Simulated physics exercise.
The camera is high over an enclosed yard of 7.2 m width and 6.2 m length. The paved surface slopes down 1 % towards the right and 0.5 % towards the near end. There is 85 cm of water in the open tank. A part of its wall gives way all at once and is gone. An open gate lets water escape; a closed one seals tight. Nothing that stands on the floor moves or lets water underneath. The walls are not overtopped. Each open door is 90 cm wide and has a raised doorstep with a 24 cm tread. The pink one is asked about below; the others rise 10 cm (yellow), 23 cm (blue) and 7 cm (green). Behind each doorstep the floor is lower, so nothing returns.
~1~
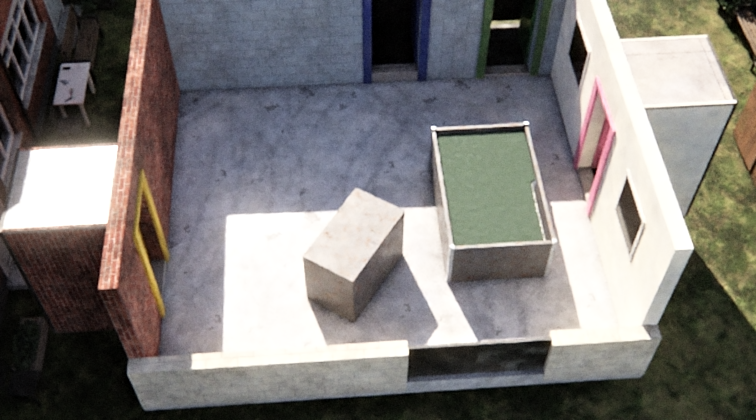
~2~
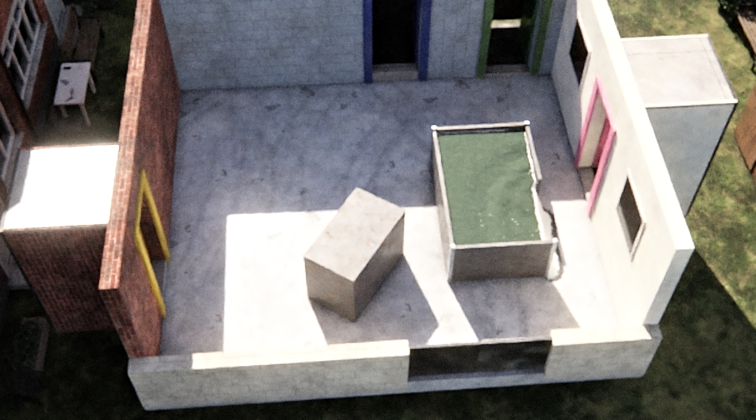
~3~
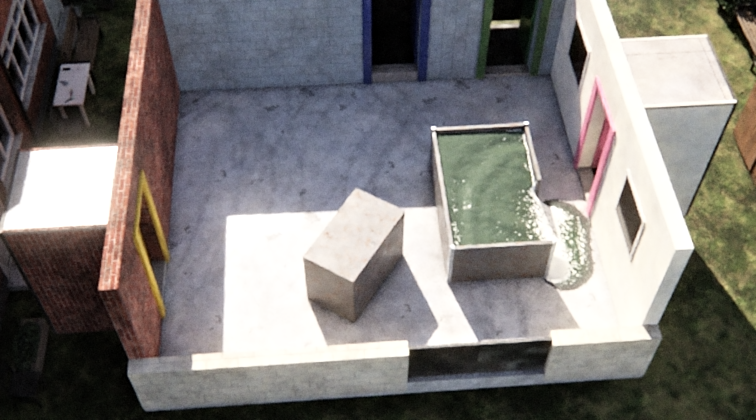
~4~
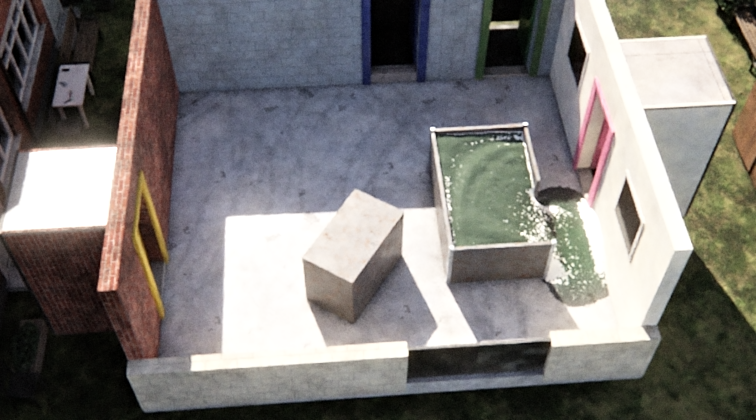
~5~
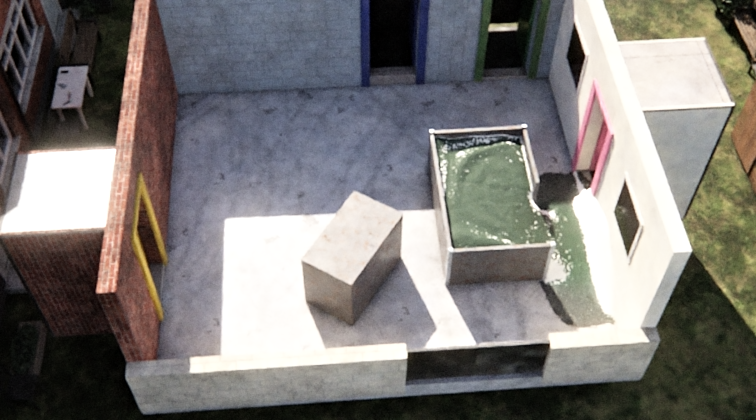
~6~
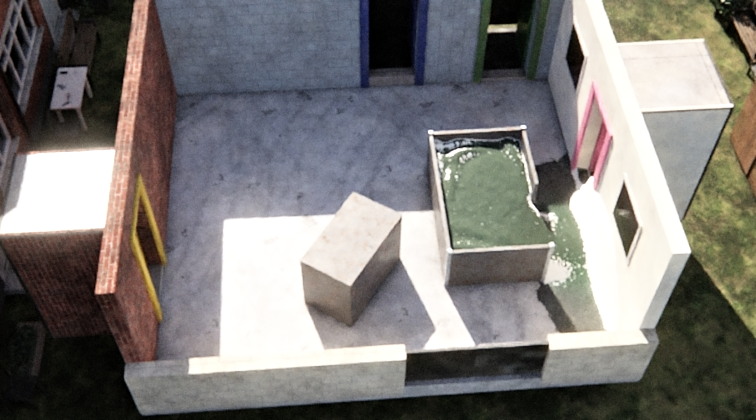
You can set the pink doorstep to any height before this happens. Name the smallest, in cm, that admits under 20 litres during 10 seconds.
It would have to be roughly 23 cm high.
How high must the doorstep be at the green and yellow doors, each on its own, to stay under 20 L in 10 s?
About 24 cm at green and 6.0 cm at yellow.
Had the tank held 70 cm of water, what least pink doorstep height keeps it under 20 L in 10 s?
About 18 cm.
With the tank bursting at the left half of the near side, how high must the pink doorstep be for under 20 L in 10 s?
Then roughly 6.5 cm.
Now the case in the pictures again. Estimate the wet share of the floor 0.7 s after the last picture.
Near 15 per cent is wet.
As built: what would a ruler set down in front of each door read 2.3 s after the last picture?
In cm: Pink 17, yellow 0, blue 3, green 20.
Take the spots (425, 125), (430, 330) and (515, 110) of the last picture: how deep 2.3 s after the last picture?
About 0, 7 and 6 cm.
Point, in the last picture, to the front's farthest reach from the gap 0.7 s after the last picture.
At about (546, 101).
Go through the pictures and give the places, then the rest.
The first frame shows the open tank at (491, 186) is whole and still, 85 cm deep; the pink door at (593, 152) is dry.
In the second frame, the front is at (552, 225), 0.3 m from the gap at (540, 233); 0.3 m2 of floor is wet, 85 cm left at the back.
In the third frame, water pours out at (539, 234) and has run 0.9 m, to (586, 235); about 14 cm deep outside, 82 cm at the back.
In the fourth frame, the gap is at (538, 236), the front 1.0 m out at (606, 290); the back of the open tank holds 76 cm.
In the fifth frame, water pours out at (537, 238) and has run 1.3 m, to (613, 320); about 13 cm deep outside, 72 cm at the back.
In the sixth frame, the front is at a hidden place, 1.6 m from the gap at (536, 239); 3.1 m2 of floor is wet, 72 cm left at the back; water is at the pink door at (590, 155).
Then, 0.7 s after the last picture water covers 15 % of the floor, deepest (70 cm) near (615, 359); 20 cm at the pink door, 52 litres in over its 8 cm doorstep.
Then, 2.3 s after the last picture water covers 40 % of the floor, deepest (40 cm) near (612, 348); 17 cm at the pink door, 120 litres in over its 8 cm doorstep.
Then, 9.3 s after the last picture water covers 100 % of the floor, deepest (12 cm) near (310, 98); 6 cm at the pink door, 171 litres in over its 8 cm doorstep.
At the pink door as built, the water peaked near 30 cm, by the last picture.
With a doorstep of 18.5 cm, 41 litres would have come in within the 10 s; with 25.5 cm, 13 litres. So under 20 litres takes about 23 cm.
